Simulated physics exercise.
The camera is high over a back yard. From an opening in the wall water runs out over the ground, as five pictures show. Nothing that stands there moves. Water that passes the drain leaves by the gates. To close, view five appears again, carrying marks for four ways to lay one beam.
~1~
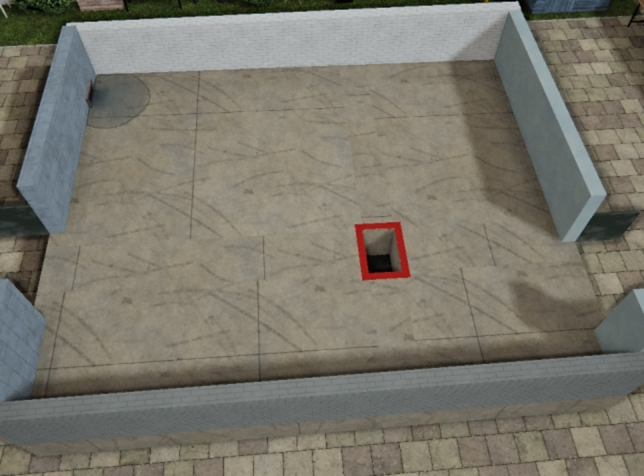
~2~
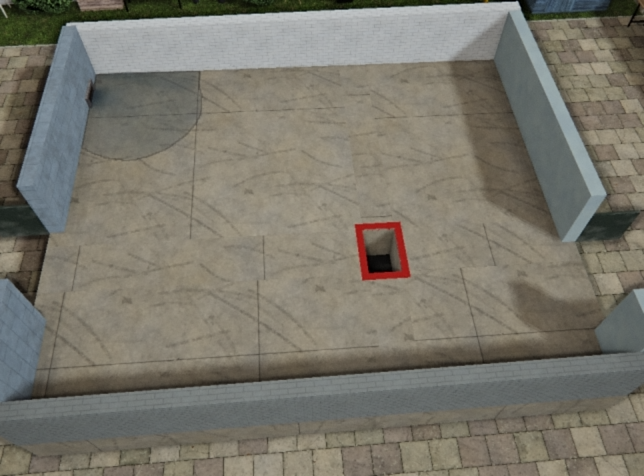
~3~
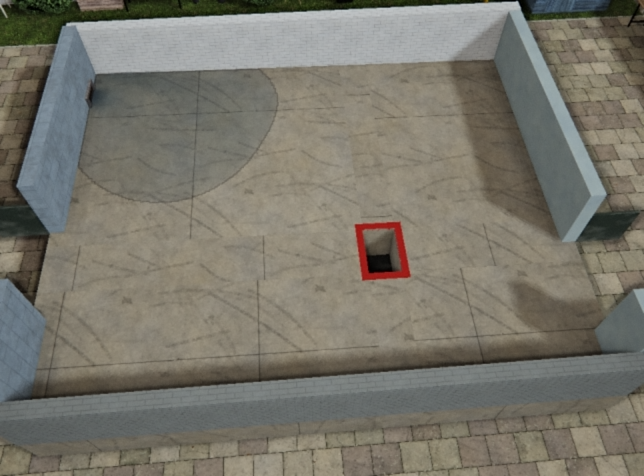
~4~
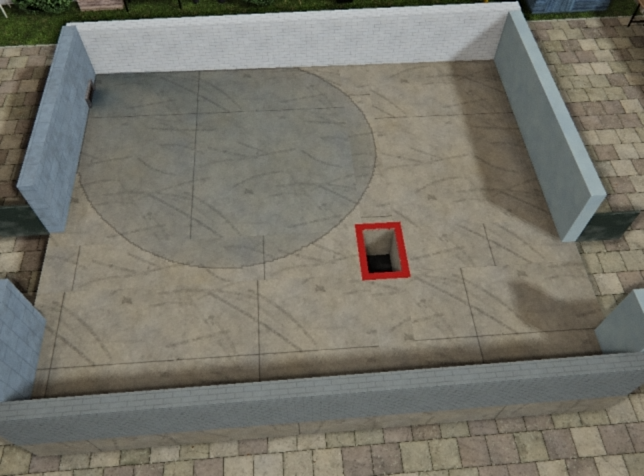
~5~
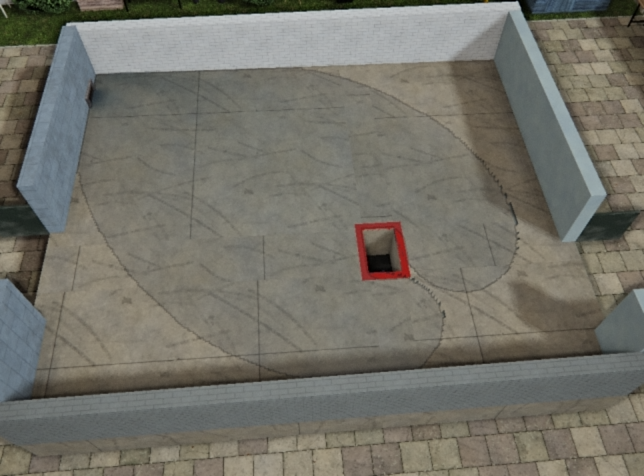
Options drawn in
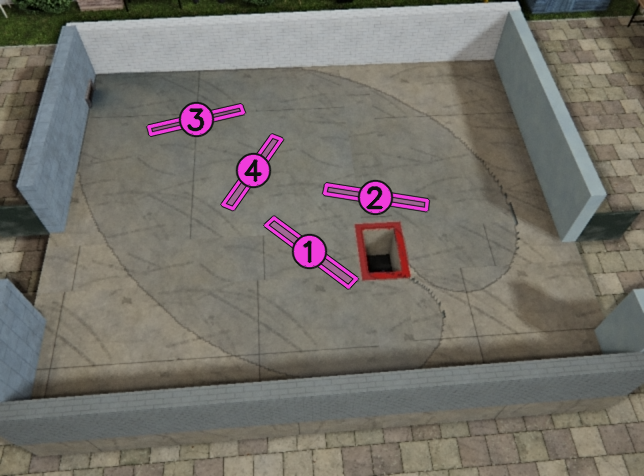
In a walled back yard seen from high above, a small patch of water lies by an outfall in the far left corner. It spreads across the paving in a widening rounded sheet, toward the right and the near wall. The water then reaches the red-edged drain pit and passes around it on both sides.
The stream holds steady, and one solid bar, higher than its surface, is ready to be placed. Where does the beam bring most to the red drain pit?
Use place 1.
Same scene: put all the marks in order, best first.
1, 2, 3, 4.
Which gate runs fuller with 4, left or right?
More leaves on the right.
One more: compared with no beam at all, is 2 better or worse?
Place 2 is worse.
In magenta, 1 from (269, 221) to (352, 282); 2 from (325, 189) to (426, 205); 3 from (149, 130) to (242, 109); 4 from (228, 206) to (276, 137).
Choosing 1, about 29 % of the stream goes into the red drain pit, about 71 % out by the gates.
Choosing 2, about 17 % of the stream goes into the red drain pit, about 83 % out by the gates.
Choosing 3, about 8 % of the stream goes into the red drain pit, about 92 % out by the gates.
Choosing 4, about 4 % of the stream goes into the red drain pit, about 96 % out by the gates.
